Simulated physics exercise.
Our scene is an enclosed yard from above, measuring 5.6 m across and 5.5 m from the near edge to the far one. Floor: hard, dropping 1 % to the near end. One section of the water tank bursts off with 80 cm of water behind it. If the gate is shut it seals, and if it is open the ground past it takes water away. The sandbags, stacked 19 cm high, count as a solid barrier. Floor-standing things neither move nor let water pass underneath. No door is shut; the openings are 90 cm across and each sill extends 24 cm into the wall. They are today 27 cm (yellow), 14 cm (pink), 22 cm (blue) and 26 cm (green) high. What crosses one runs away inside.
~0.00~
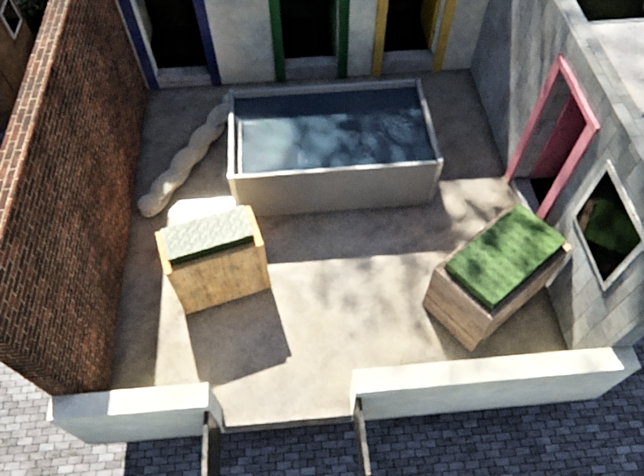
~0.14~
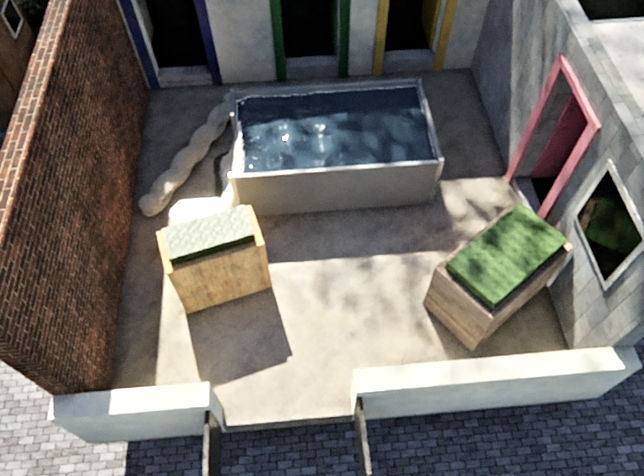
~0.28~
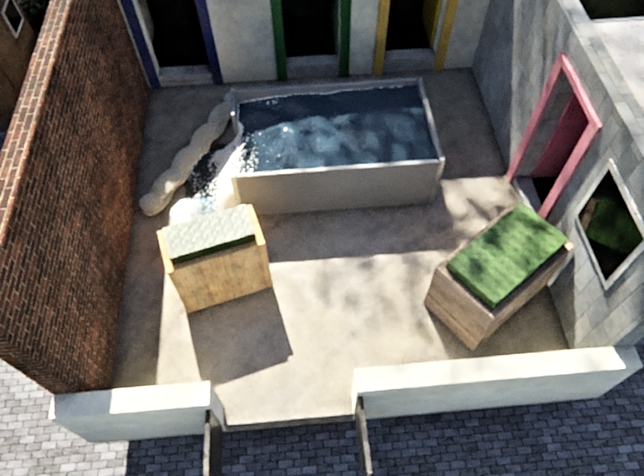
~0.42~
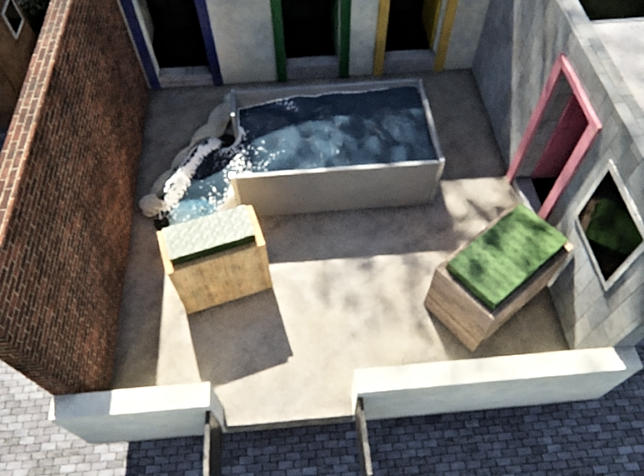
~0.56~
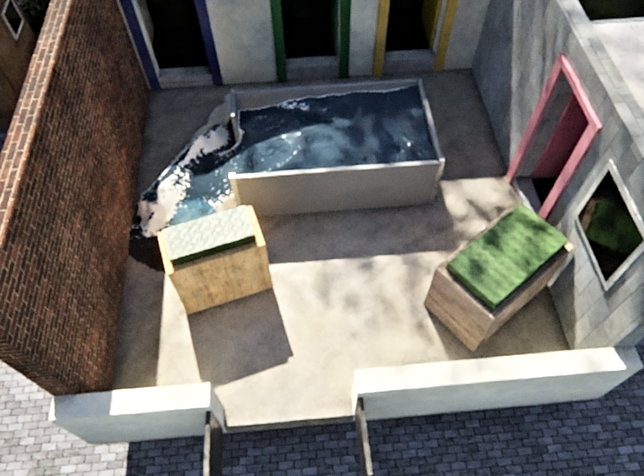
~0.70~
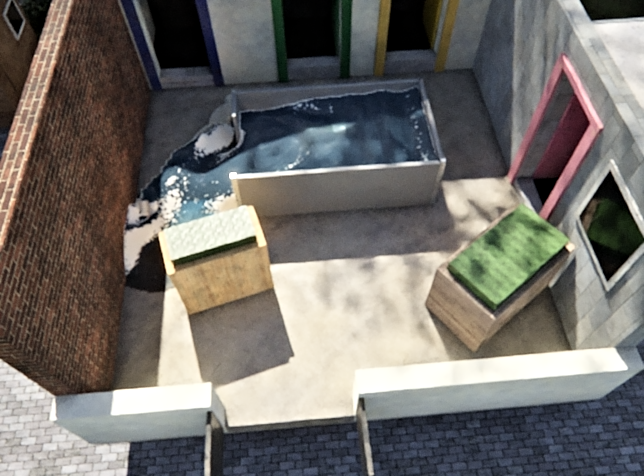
Water pours from the left end of the tank and spreads toward the brick wall.
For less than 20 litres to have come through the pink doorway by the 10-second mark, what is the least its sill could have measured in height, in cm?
13 cm or so.
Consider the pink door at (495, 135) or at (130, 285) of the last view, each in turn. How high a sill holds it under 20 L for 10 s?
In turn: Roughly 11.5 cm, roughly 28 cm.
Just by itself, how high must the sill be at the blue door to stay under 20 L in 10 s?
Roughly 21 cm at blue.
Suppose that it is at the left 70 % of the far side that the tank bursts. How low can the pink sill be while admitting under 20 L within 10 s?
Required height: Approx. 14.5 cm.
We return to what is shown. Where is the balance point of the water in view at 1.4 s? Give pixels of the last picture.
The balance point sits at roughly (277, 183).
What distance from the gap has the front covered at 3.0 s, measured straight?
Near 4.4 m, more or less.
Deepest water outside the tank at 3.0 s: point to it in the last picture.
Near (110, 415).
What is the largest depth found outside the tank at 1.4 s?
Max depth: Around 49 cm.
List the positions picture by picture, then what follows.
The first frame shows the water tank at (330, 129) is whole and still, 80 cm deep; the pink door at (542, 162) is dry.
In the second frame, the front is at a hidden place, 0.3 m from the gap at (240, 173); 0.3 m2 of floor is wet, 80 cm left at the back.
In the third frame, the gap is at (241, 173), the front 0.8 m out at (190, 182); the back of the water tank holds 80 cm.
In the fourth frame, the gap is at (241, 175), the front 1.2 m out at a hidden place; the back of the water tank holds 80 cm.
In the fifth frame, water pours out at (241, 175) and has run 1.6 m, to (130, 245); about 12 cm deep outside, 80 cm at the back.
In the sixth frame, the front is at (127, 279), 1.8 m from the gap at (243, 176); 3.3 m2 of floor is wet, 76 cm left at the back; 4.1 m in a straight line remain to the pink door at (545, 162).
After 1.4 s water covers 25 % of the floor, deepest (49 cm) near (199, 180); it has not reached the pink door.
After 3.0 s water covers 55 % of the floor, deepest (46 cm) near (110, 415); it has not reached the pink door.
After 10.0 s water covers 95 % of the floor, deepest (17 cm) near (526, 259); 13 cm at the pink door, 13 litres in over its 14 cm sill.
At the pink door as built, the water arrived by 4.3 s and peaked near 16 cm at 7.2 s.
Run again over the same 10 s with other heights there, 39 litres in over 11.5 cm, 6 litres over 15.5 cm. The limit of 20 litres is kept from about 13 cm up.
